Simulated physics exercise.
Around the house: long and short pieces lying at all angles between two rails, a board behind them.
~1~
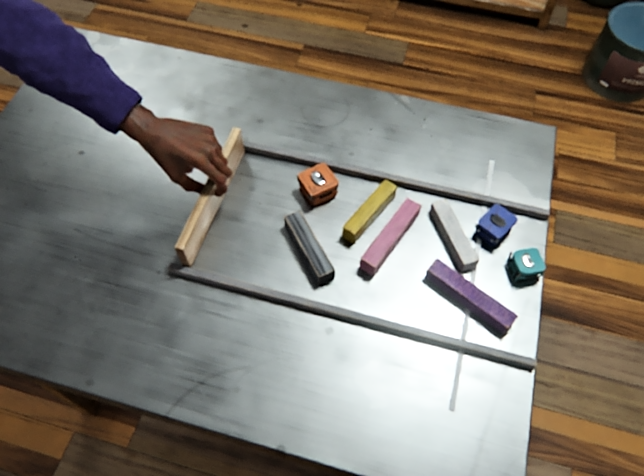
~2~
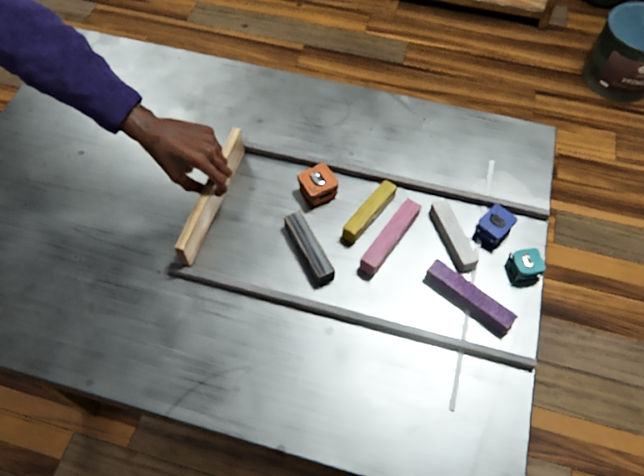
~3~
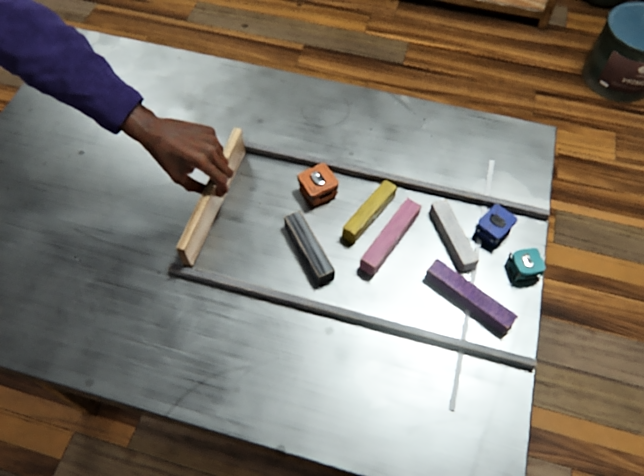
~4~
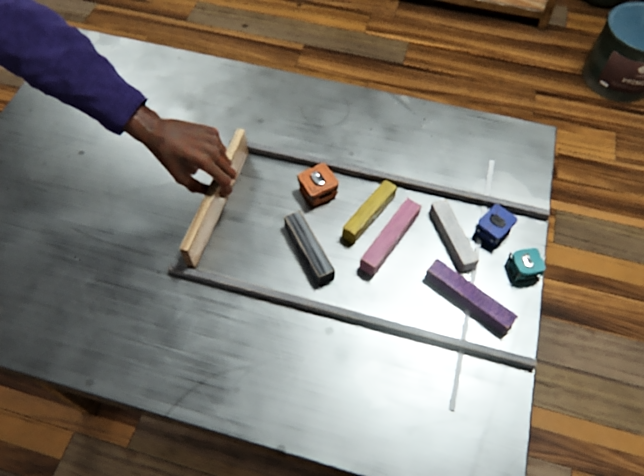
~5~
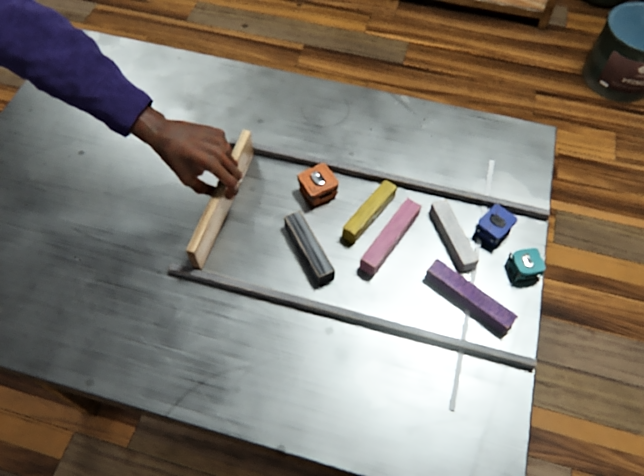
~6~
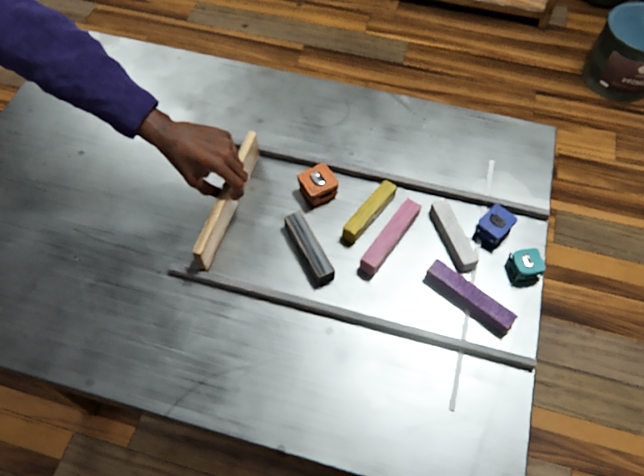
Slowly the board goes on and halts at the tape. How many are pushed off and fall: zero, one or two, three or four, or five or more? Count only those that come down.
The number that fall off is three or four.
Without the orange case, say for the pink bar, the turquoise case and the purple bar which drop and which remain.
The pink bar survives; the turquoise case goes over; the purple bar falls.
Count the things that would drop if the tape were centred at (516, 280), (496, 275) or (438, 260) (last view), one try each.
Down on the floor: 6, 4 and 0.
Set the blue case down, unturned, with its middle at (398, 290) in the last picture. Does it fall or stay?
From there it is kept.
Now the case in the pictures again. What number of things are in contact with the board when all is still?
In contact: 2.
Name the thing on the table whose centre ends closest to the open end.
The pink bar.
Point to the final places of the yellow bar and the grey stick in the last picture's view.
The yellow bar stops around (518, 246); the grey stick around (481, 295).
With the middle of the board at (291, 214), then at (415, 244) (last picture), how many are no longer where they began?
First 2, then 7.
Early on, none off yet; turquoise case at rest near (526, 266); blue case at rest near (495, 226); purple bar at rest near (470, 296).
Finally, the number that fall off is three or four; lost, white bar, purple bar, blue case and turquoise case.
